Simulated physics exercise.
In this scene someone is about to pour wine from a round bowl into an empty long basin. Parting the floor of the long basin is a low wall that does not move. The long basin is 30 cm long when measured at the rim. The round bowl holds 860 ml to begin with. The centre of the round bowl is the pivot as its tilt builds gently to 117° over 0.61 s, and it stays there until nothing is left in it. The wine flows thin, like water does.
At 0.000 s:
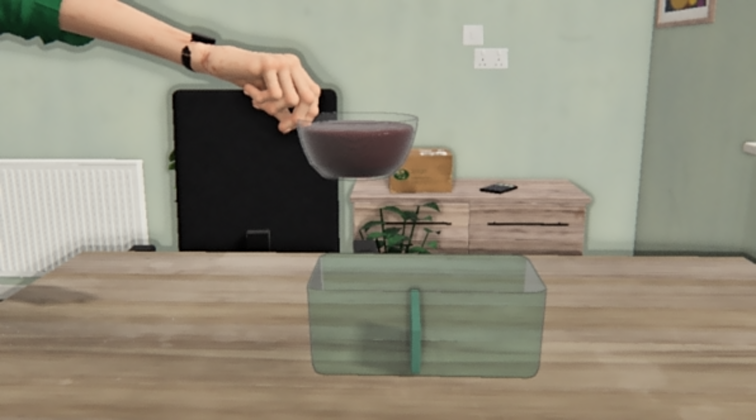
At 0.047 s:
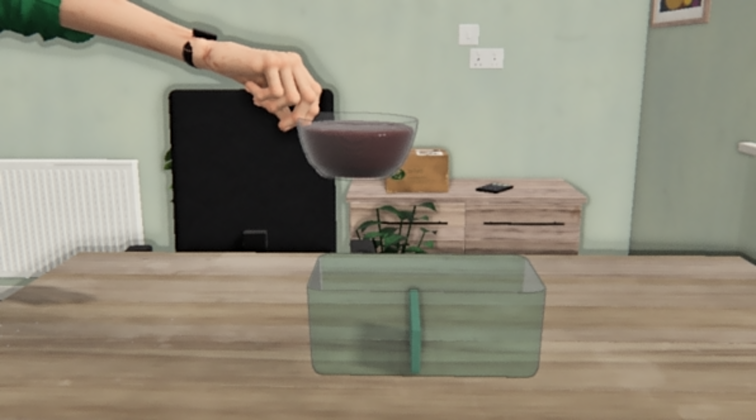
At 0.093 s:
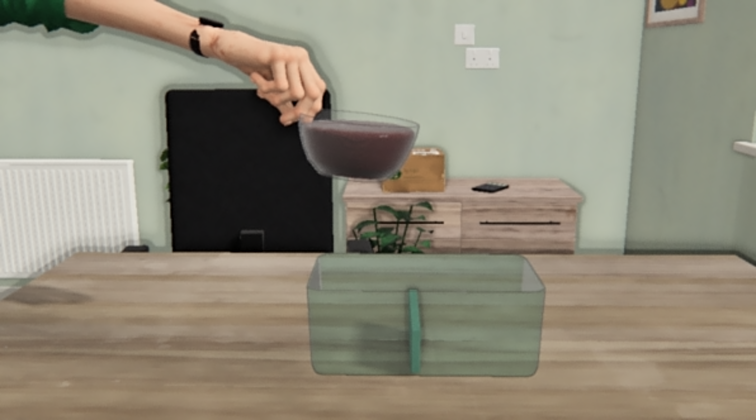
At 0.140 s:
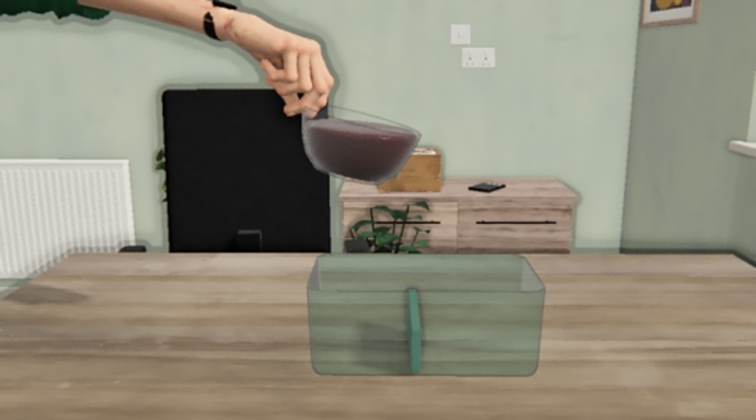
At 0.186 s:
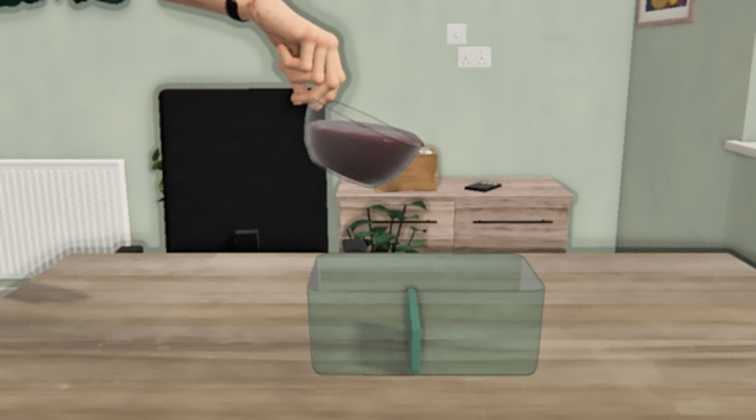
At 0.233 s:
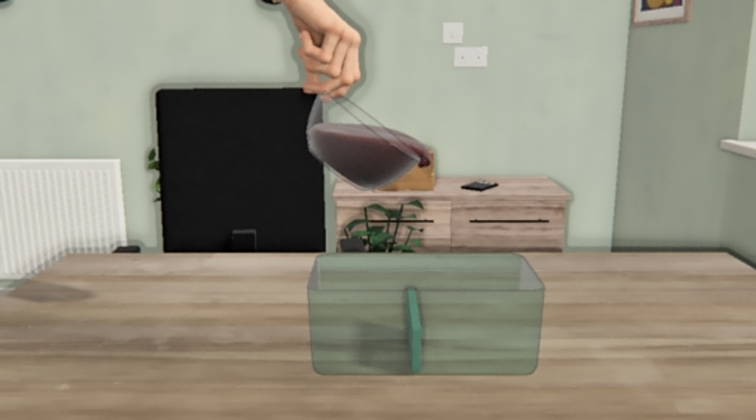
We see a hand holding a clear round bowl of dark red wine above an empty, greenish long basin with a low dividing wall; the hand gradually tilts the bowl rightward, and wine begins to slip over its lip.
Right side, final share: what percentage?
78 per cent.
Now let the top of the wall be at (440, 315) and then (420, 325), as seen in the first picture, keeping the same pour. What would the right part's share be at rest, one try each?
Around 55 and 65 percent, in that order.
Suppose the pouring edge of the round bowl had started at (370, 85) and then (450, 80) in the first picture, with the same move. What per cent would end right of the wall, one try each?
Around 50 per cent first, around 80 per cent next.
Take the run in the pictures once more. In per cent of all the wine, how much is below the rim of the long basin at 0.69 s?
Around 84 parts in a hundred.
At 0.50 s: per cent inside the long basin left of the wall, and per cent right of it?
Lab note: Left near 0 %, right near 48.
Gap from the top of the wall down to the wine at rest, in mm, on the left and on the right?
The left side gives some 54 mm, the right side some 32 mm.
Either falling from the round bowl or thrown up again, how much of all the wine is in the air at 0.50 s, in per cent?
Close to 44 in a hundred.
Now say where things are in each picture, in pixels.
Tilt 0°; pouring edge (417, 119); surface from (301, 127) to (415, 126); the long basin's rim runs from (314, 271) to (536, 274); the wall's top is at (415, 310), in the first picture.
Tilt 2°; pouring edge (418, 121); surface from (301, 126) to (415, 128), in the second picture.
Tilt 7°; pouring edge (419, 127); surface from (303, 123) to (415, 130), in the third picture.
Tilt 15°; pouring edge (420, 135); surface from (305, 122) to (418, 133), in the fourth picture.
Tilt 25°; pouring edge (421, 147); surface from (309, 123) to (419, 141); 2 per cent is over the edge, in the fifth picture.
Tilt 37°; pouring edge (418, 160); surface from (311, 127) to (410, 145); 9 per cent is over the edge, in the sixth picture.
After 0.50 s the tilt is 107° and 7 per cent is still to pour, 0 is left of the wall and 49 right of it.
After 0.69 s the tilt is 117° and 0 per cent is still to pour, 12 is left of the wall and 72 right of it.
After 0.89 s the tilt is 117° and 0 per cent is still to pour, 18 is left of the wall and 78 right of it.
After 1.11 s the tilt is 117° and 0 per cent is still to pour, 18 is left of the wall and 78 right of it.
In the end 18 per cent lies left of the wall, 78 right of it and 4 outside.
